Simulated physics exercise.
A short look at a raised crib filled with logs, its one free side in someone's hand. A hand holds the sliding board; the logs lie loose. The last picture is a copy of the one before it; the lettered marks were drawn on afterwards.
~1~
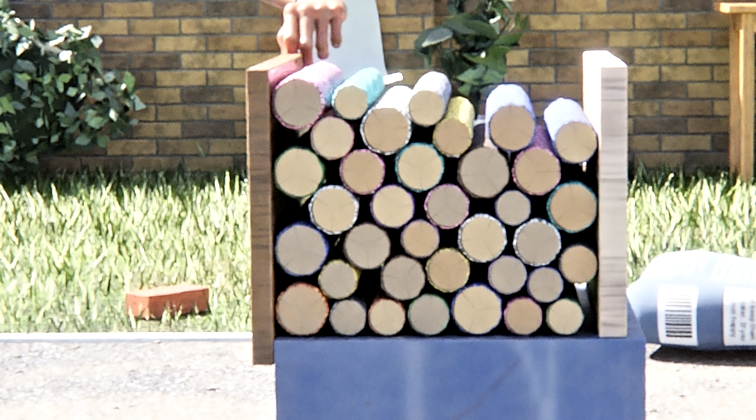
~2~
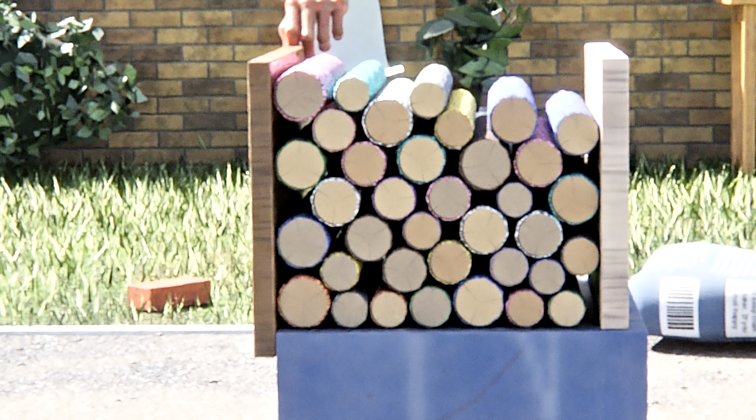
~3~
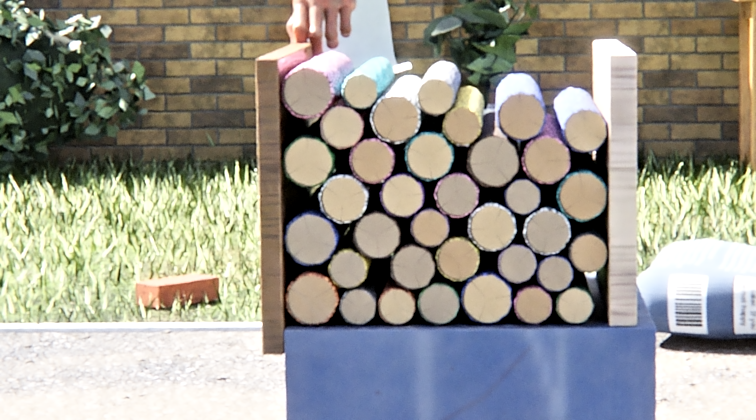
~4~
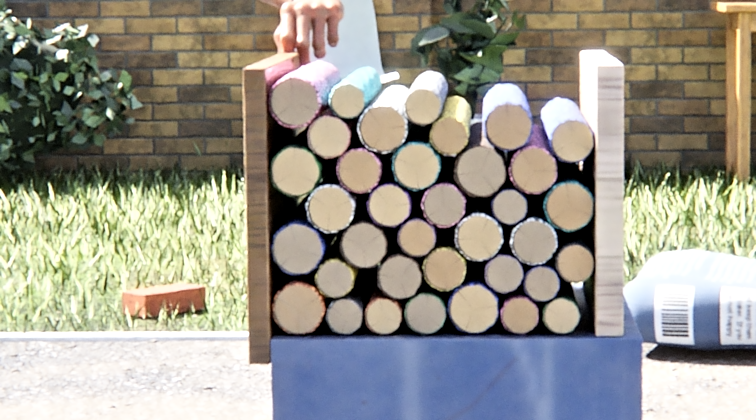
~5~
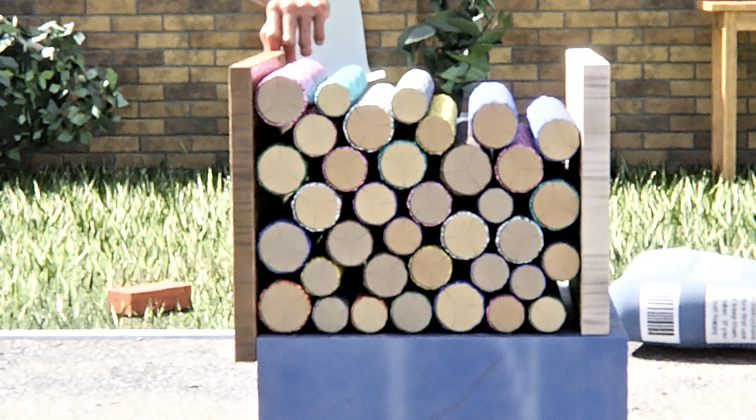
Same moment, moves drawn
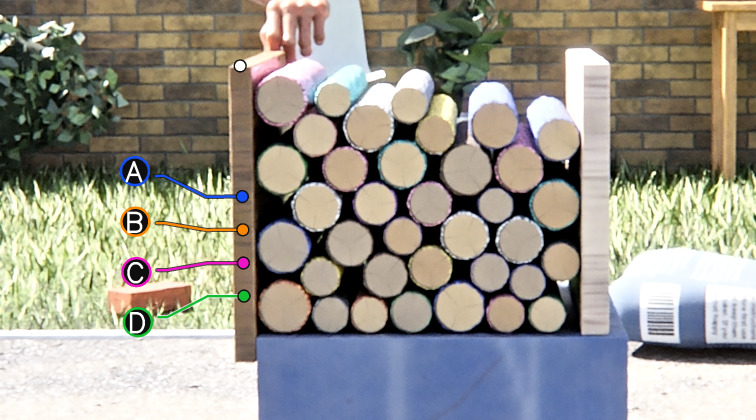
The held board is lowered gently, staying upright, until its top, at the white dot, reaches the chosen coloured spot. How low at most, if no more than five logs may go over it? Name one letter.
Mark C is as low as it can go.
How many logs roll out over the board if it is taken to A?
The count is one.
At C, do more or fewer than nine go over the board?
At C, fewer than nine.
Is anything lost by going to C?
Yes.
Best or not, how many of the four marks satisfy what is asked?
Three of them.
On the marked copy, A at (242, 196); B at (243, 230); C at (244, 263); D at (244, 296); the white dot at (240, 66).
With C. Early on, top of the board (254, 152).
Further on, top of the board (255, 252).
At the end, top of the board (255, 262), four out over the board.
As for the rest, A one out over the board; B one out over the board; D more than five out over the board.
